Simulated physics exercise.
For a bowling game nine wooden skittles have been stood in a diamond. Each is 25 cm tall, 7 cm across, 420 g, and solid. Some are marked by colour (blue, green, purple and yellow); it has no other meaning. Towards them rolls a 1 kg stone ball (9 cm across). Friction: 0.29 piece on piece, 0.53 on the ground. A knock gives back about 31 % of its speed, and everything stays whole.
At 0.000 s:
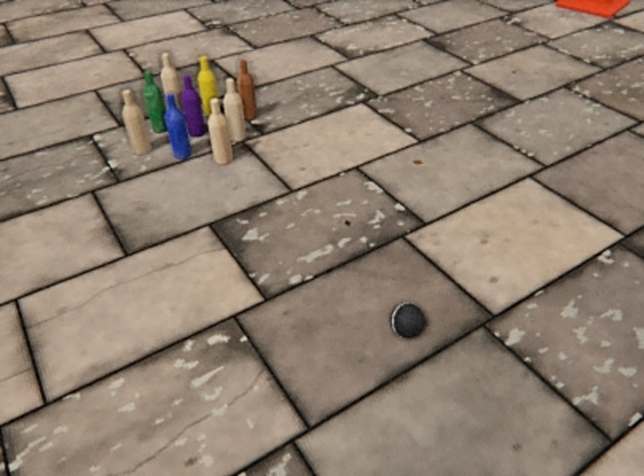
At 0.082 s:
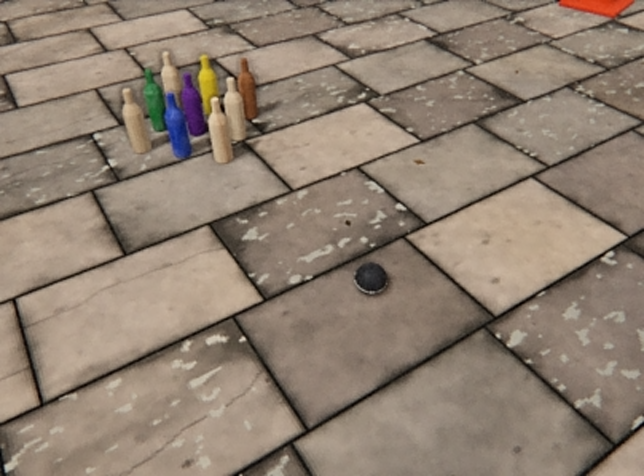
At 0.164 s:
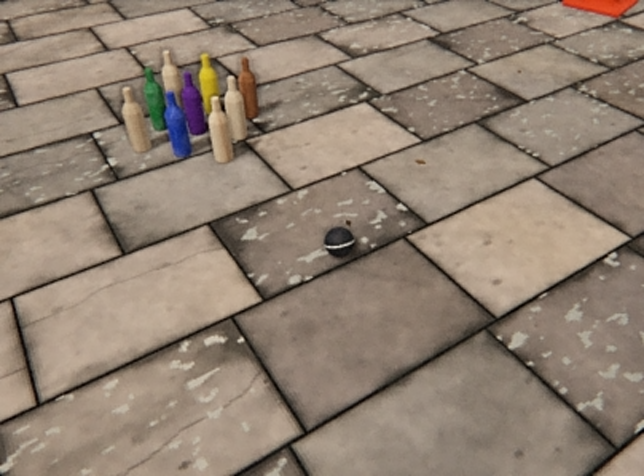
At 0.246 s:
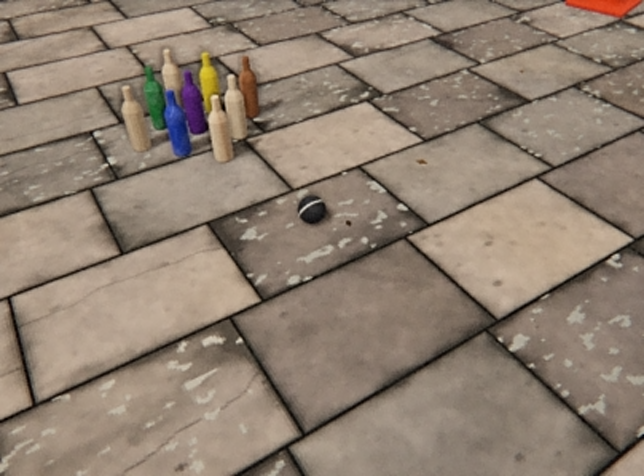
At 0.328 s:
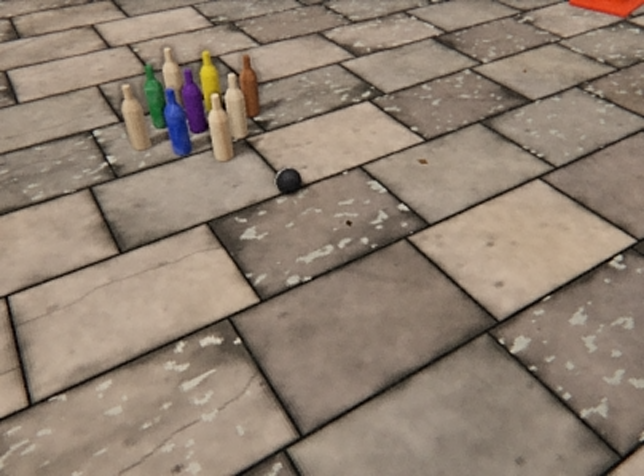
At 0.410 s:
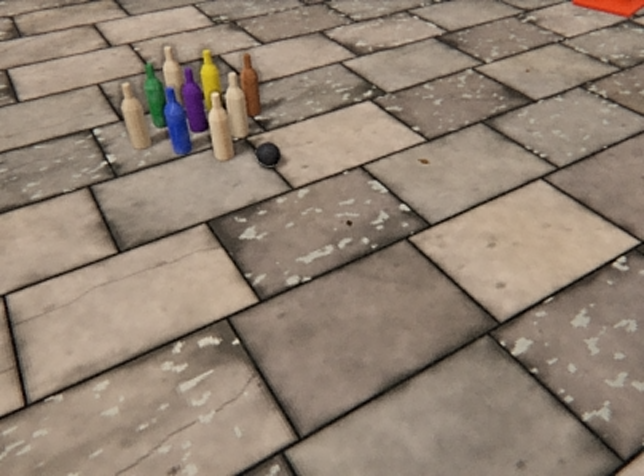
A floor of worn, grey-brown stone slabs is seen from above at a slant, the view shifting very slightly. Bottle-shaped skittles stand in a diamond at the upper left, green, blue, purple, yellow, brown and pale wood, with part of a flat orange-red object at the top right corner. A dark ball rolls from the lower right up and leftward across the slabs, nearing the skittles, which all remain upright.
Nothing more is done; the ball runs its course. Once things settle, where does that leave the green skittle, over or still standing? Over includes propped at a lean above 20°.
The green skittle keeps its feet.
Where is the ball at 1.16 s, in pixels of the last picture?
At about (208, 57).
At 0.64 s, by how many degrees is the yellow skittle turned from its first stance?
Some 5°.
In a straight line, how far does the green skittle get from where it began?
About 0 cm.
After 0.64 s, ball still moving; 1 of the 9 skittles over; green skittle unmoved; yellow skittle shifted 42 mm.
After 1.16 s, ball still moving; 3 of the 9 skittles over; green skittle unmoved; yellow skittle lying flat.
By the end (1.6 s), ball rolling away; 3 of the 9 skittles over; green skittle unmoved; yellow skittle lying flat; blue skittle unmoved. As the last picture would show them, middles, green skittle near (156, 96), yellow skittle near (186, 63).
